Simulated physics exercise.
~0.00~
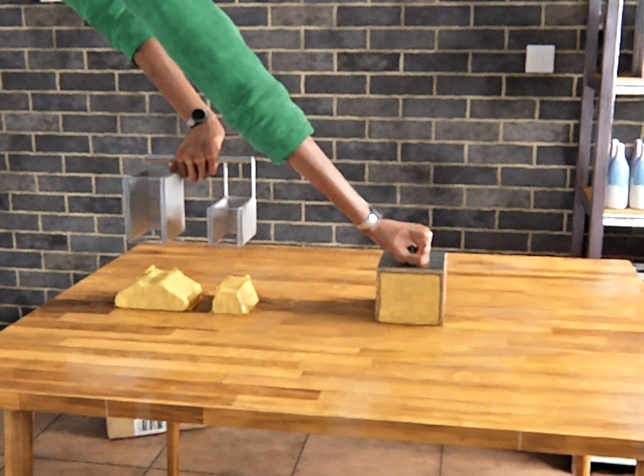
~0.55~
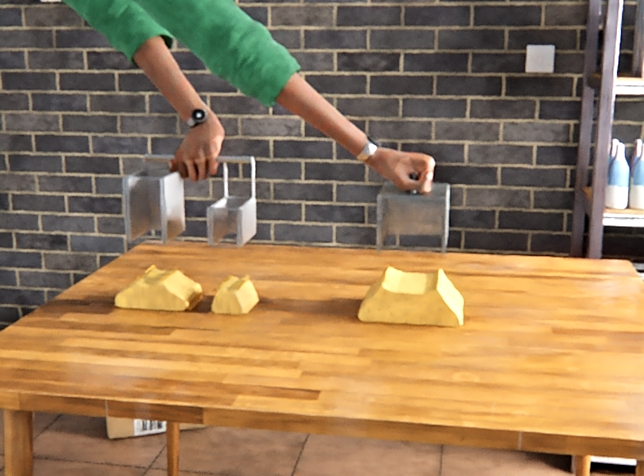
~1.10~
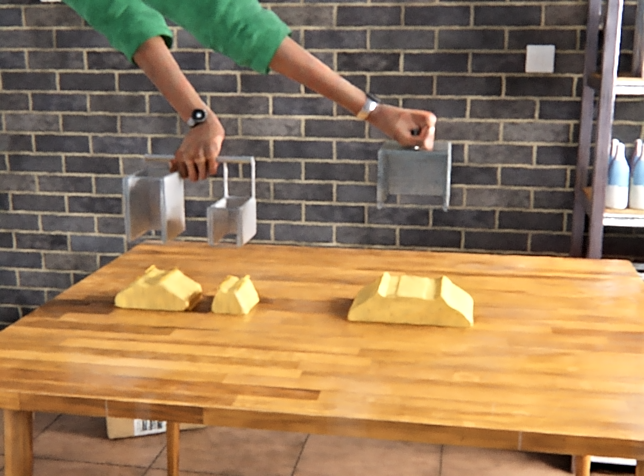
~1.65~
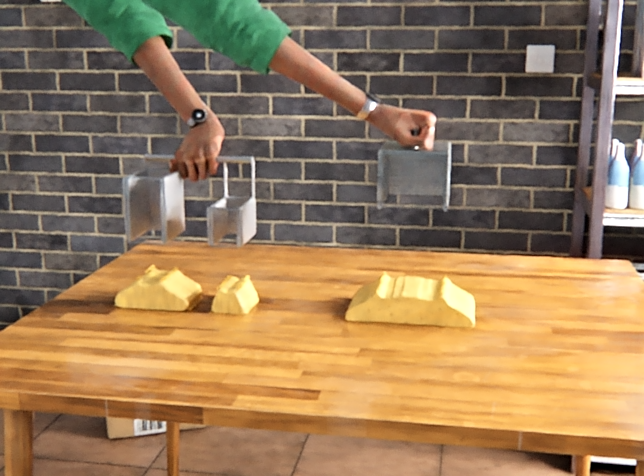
The clip opens on a wooden table before a dark brick wall, where a person in green sleeves holds two open metal containers above two small yellow mounds on the left. The other hand grips an upturned tin on the right, packed with yellow mash. That hand lifts the tin straight up, and the mash slumps out into a wide, low heap with raised edges on top. As the tin rises clear, the heap spreads a little further and sinks slightly. At the end the hand holds the tin still above the broad, flattened mound, while the smaller mounds look unchanged.
